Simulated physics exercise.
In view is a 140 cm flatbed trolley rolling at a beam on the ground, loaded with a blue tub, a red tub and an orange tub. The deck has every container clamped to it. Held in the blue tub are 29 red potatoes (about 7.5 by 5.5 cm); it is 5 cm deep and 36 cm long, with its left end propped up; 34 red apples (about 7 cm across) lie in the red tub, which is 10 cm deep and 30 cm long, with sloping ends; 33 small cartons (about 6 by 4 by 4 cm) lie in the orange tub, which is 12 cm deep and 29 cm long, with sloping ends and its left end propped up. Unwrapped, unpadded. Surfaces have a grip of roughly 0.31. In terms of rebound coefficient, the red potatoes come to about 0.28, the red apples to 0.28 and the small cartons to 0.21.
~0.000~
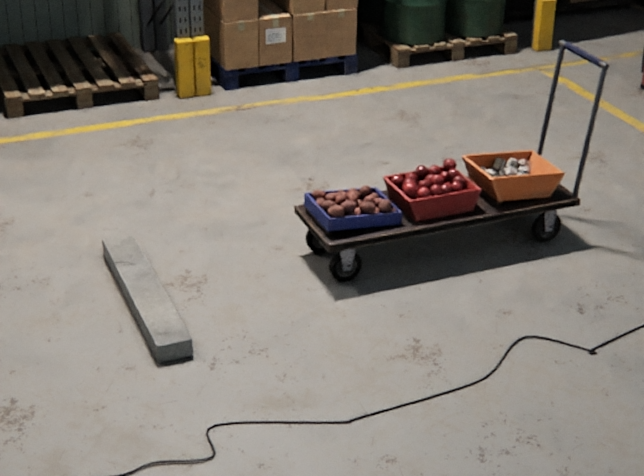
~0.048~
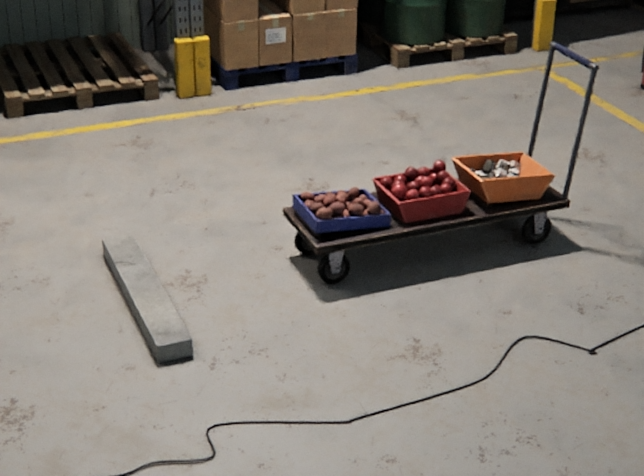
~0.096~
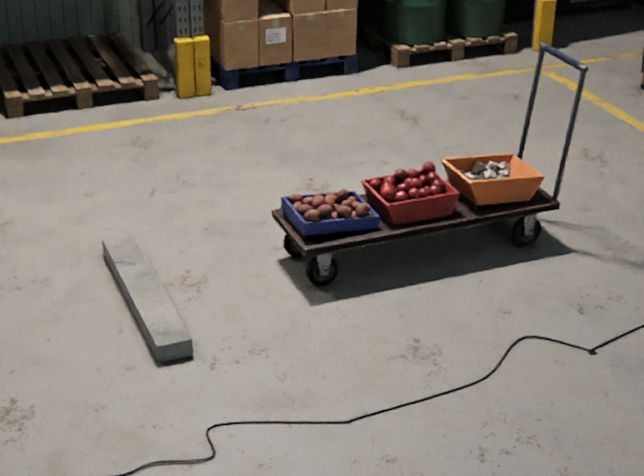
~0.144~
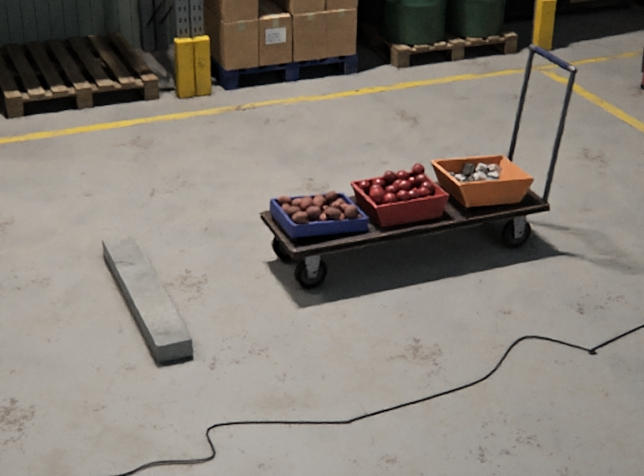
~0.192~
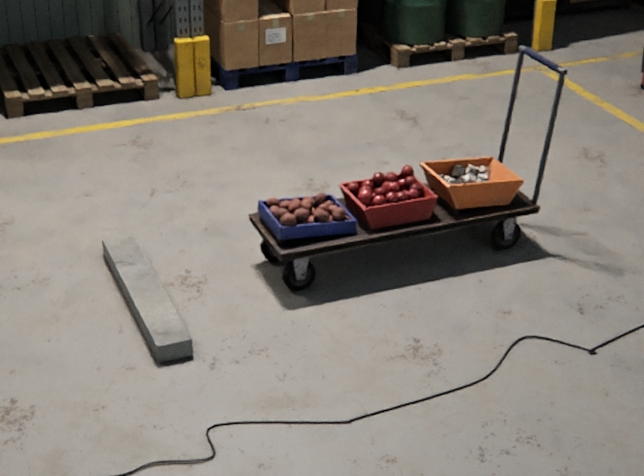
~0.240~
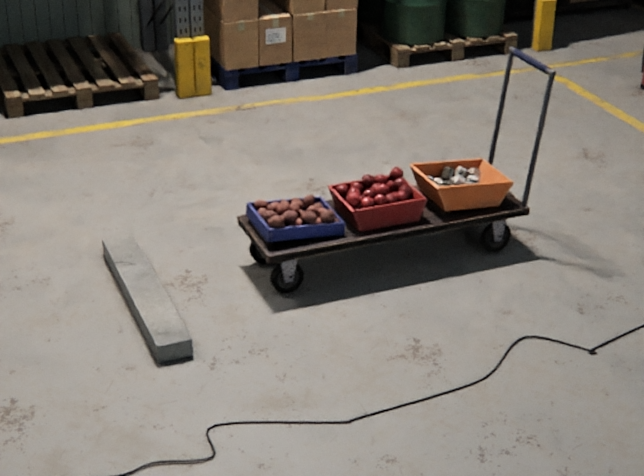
Flatbed trolley carrying blue, red and orange tubs of potatoes, red apples and small items rolling slowly left across a warehouse floor.
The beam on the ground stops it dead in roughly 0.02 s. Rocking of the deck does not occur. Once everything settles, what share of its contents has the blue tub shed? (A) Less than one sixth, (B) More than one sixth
Option A: Less than one sixth.
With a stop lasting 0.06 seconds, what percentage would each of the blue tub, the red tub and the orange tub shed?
Result - blue tub: 0 percent, red tub: 0 percent, orange tub: 0 percent.
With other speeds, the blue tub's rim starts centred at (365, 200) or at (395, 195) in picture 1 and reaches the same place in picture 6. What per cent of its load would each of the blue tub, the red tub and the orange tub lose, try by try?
Blue tub 10 and 20, red tub 0 and 20, orange tub 0 and 0 per cent.
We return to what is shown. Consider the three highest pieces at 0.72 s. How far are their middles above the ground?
On average roughly 40 centimetres up.
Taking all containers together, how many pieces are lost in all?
About 4 pieces.
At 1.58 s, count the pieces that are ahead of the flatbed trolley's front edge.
Count: Approx. 2.
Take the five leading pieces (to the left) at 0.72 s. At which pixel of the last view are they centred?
Centre: About (166, 238) px.
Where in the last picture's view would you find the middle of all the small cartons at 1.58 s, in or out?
Near (362, 205) in pixels.
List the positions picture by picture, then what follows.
In the first frame (each is followed by its nearest rim corner in this view), blue tub, (331, 218); orange tub, (493, 178); 80 cm short of the stop; none out.
The second frame shows blue tub, (319, 220); orange tub, (483, 180); 74 cm short of the stop.
The third frame shows blue tub, (307, 222); orange tub, (472, 182); 68 cm short of the stop.
The fourth frame shows blue tub, (295, 225); orange tub, (461, 183); 62 cm short of the stop.
The fifth frame shows blue tub, (283, 227); orange tub, (450, 185); 56 cm short of the stop.
The sixth frame shows blue tub, (271, 229); orange tub, (439, 187); 50 cm short of the stop; none out.
After 0.62 s, contact.
After 0.72 s, blue tub 29 in, 0 out, red tub 34 in, 0 out and orange tub 33 in, 0 out.
After 0.84 s, blue tub 27 in, 2 out, red tub 34 in, 0 out and orange tub 33 in, 0 out.
After 1.07 s, blue tub 27 in, 2 out, red tub 32 in, 2 out and orange tub 33 in, 0 out.
Outcome (at 1.58 s), blue tub 27 in, 2 out, red tub 32 in, 2 out and orange tub 33 in, 0 out. Asked share, 2 of 29, 7 per cent.
